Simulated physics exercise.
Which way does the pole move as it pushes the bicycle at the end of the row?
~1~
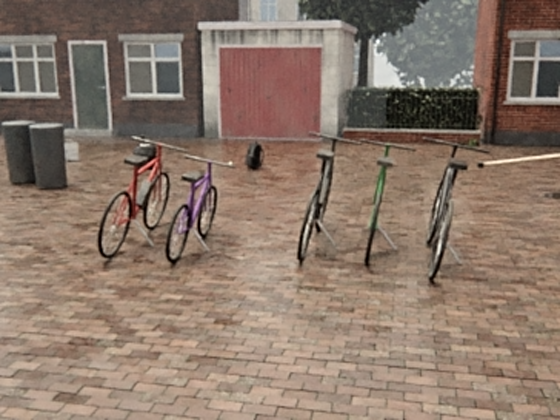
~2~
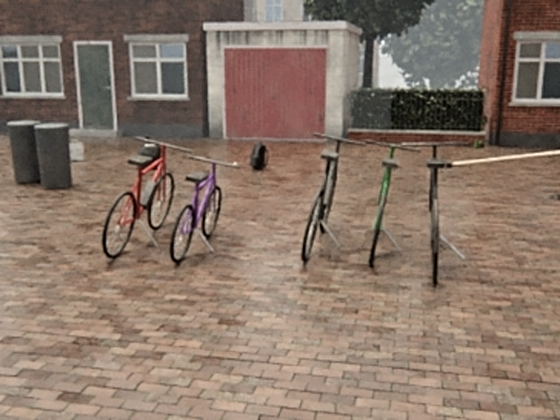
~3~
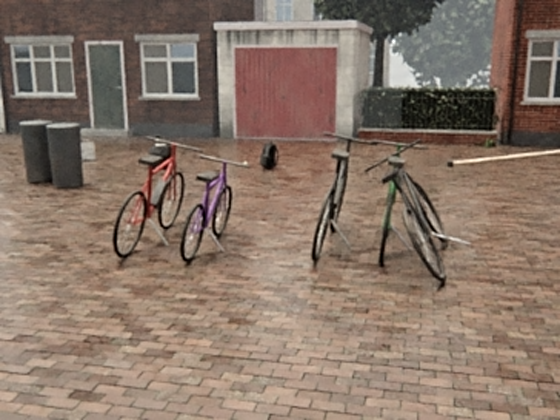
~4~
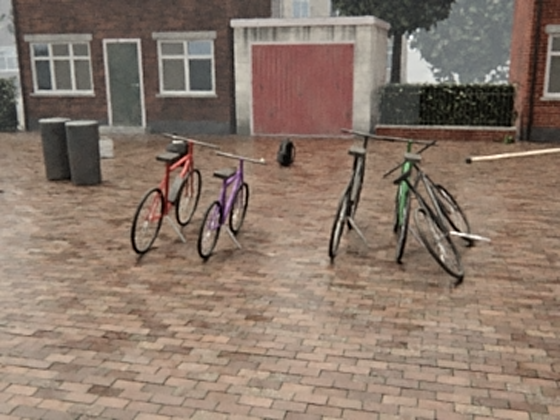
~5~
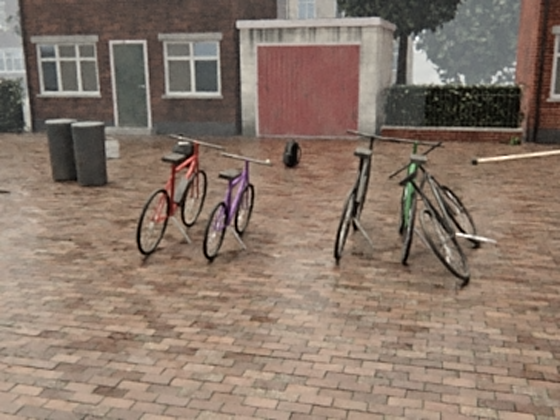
The pole moves to the left, pushing in from the right side of the view.
